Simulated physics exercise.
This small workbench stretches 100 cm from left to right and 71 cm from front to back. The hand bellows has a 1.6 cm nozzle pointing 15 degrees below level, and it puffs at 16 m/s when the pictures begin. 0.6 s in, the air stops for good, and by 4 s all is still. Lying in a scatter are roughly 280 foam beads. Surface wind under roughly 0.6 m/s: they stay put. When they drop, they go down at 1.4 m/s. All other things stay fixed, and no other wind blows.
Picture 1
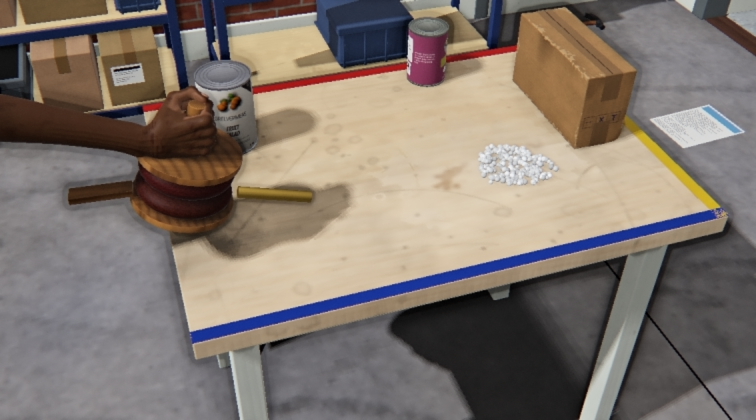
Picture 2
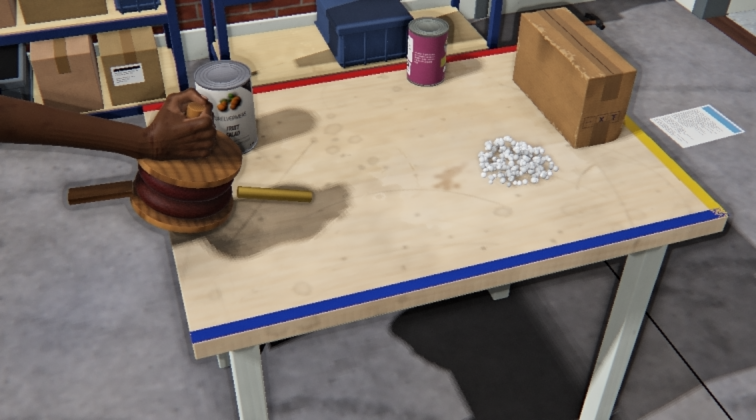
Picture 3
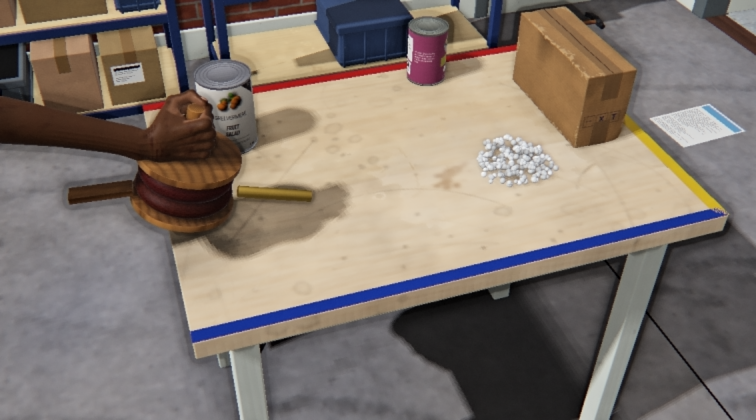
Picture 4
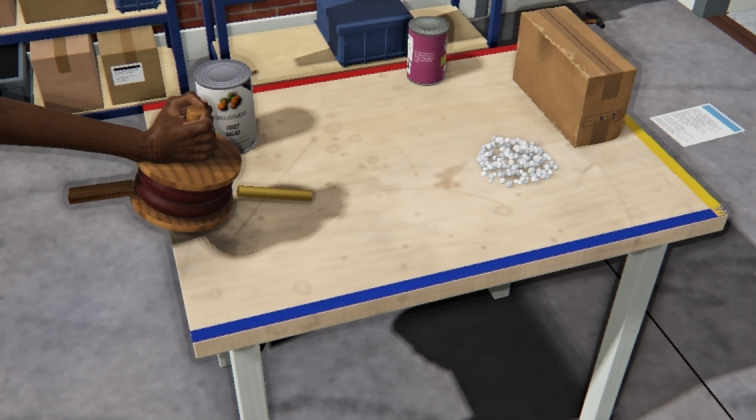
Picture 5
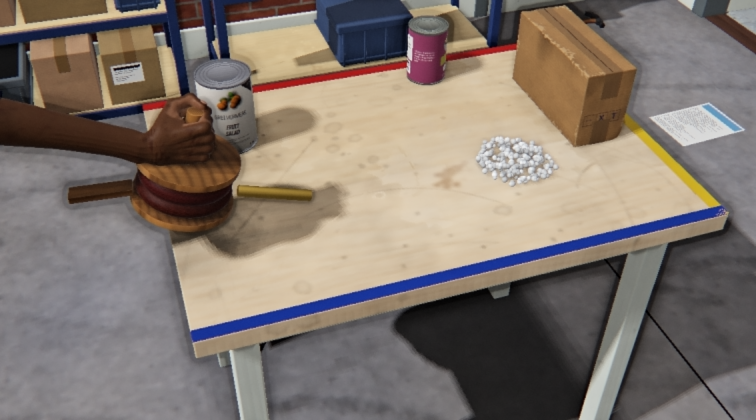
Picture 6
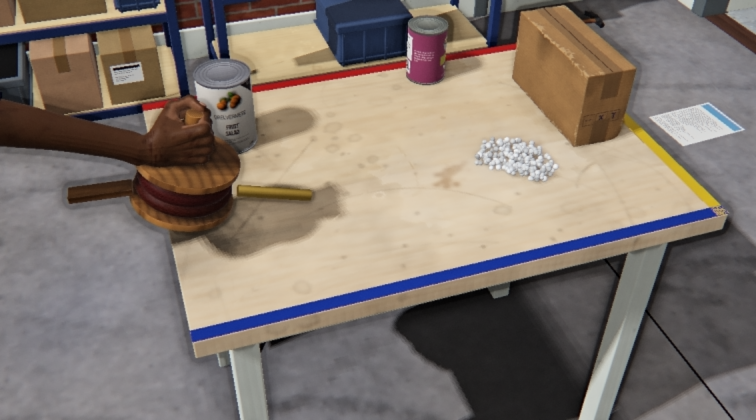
A hand rested on a round wooden bellows at the left of a workbench, its nozzle pointing right, while the small pile of white beads near a cardboard box barely shifted.
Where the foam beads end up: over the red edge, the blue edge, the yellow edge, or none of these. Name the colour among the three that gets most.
The yellow edge gets most.
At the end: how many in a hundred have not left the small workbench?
Roughly 60 %.
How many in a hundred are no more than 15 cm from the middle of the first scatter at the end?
Around 10 in a hundred.
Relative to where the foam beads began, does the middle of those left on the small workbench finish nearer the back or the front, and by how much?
Backward it went, roughly 25 cm.
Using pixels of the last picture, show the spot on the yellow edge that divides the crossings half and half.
I'd point to somewhere near (654, 141).
Then, 0.6 s after the last picture, 0 % are over the red edge, 0 % over the blue edge and 44 % over the yellow edge; the middle of those left on the top is near (525, 97); 43 % are gone or lie where they will stay.
Then, 1.0 s after the last picture, 0 % are over the red edge, 0 % over the blue edge and 45 % over the yellow edge; the middle of those left on the top is near (512, 84); 90 % are gone or lie where they will stay.
Then, 2.0 s after the last picture, 0 % are over the red edge, 0 % over the blue edge and 45 % over the yellow edge; the middle of those left on the top is near (512, 84); 100 % are gone or lie where they will stay.
Then, 3.8 s after the last picture, at the end, 0 % are over the red edge, 0 % over the blue edge and 45 % over the yellow edge; the middle of those left on the top is near (512, 84).
